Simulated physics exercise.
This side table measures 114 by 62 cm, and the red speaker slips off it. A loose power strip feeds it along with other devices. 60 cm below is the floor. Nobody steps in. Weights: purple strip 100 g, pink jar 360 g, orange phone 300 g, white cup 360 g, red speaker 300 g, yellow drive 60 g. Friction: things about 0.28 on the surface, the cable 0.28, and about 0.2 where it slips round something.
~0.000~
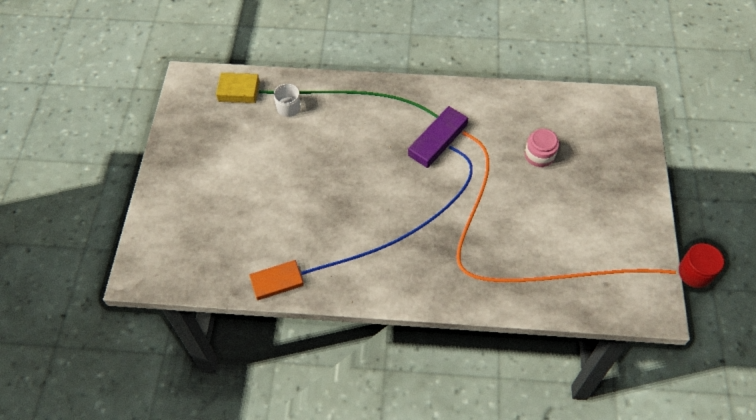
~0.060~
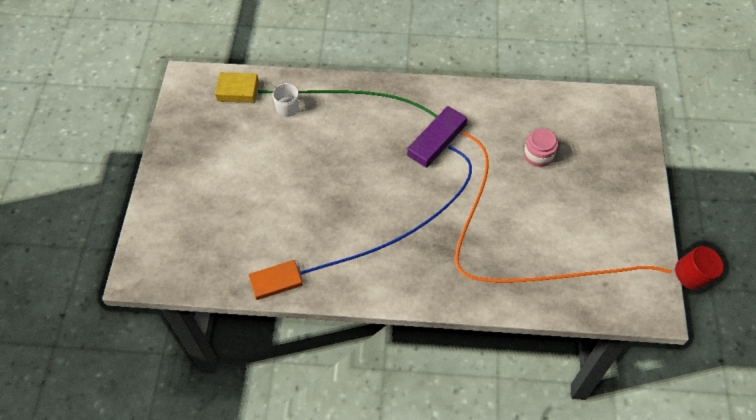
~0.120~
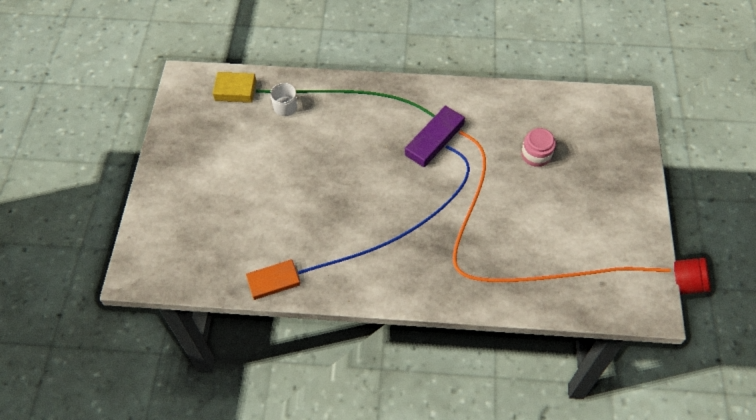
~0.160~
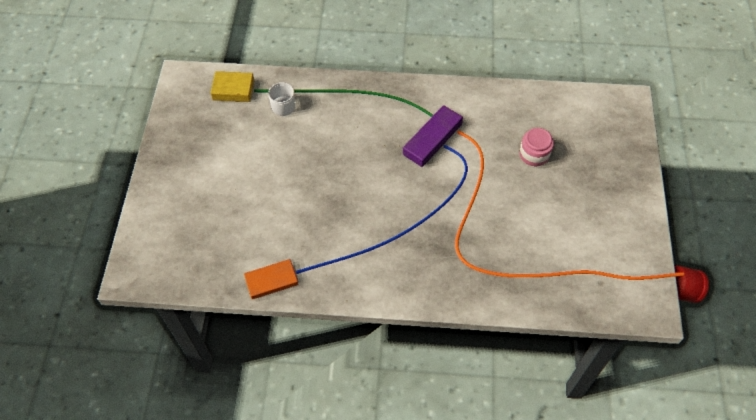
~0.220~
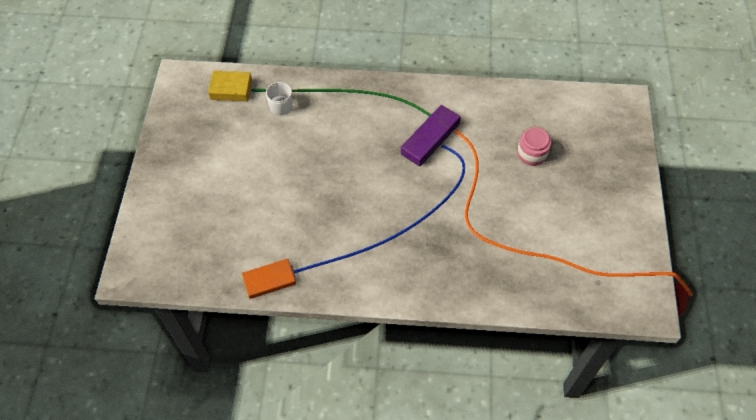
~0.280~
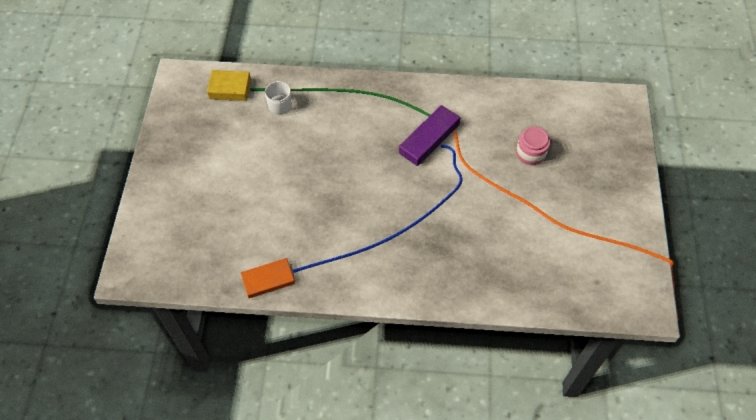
A mottled beige table stands on a pale green tiled floor, seen from above at an angle by a camera that shifts very slightly. A yellow block and white cup sit upper left, an orange block lower left, a purple block and pink jar right of centre, joined by green, blue and orange cords. The red cylinder at the right edge tips over and drops out of sight below it, pulling the orange cord nearly straight.
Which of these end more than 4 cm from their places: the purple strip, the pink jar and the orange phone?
As for the purple strip, it changes position; the pink jar stays where it is; the orange phone stays where it is.
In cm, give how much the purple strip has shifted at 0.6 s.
Displacement: Approx. 26 cm.
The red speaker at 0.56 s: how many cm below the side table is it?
55 cm or so.
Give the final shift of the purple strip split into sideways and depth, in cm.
Roughly 16 cm rightwards, plus roughly 10 cm closer.
At 0.6 s, the strip's end of the orange cable at (520, 206); purple strip 26 cm off its start, yellow drive over the edge, red speaker over the edge.
At 0.8 s, the strip's end of the orange cable at (534, 198); purple strip 23 cm off its start, yellow drive over the edge, red speaker over the edge.
At 1.1 s, the strip's end of the orange cable at (533, 182); purple strip 20 cm off its start at (508, 177), yellow drive over the edge, red speaker over the edge.
At 1.4 s, the strip's end of the orange cable at (533, 181); purple strip 20 cm off its start, pink jar 1 cm off its start, yellow drive over the edge.
At 2.6 s, the strip's end of the orange cable at (532, 178); purple strip 19 cm off its start at (506, 174), pink jar 1 cm off its start at (539, 134), orange phone 0 cm off its start at (268, 276), yellow drive over the edge.
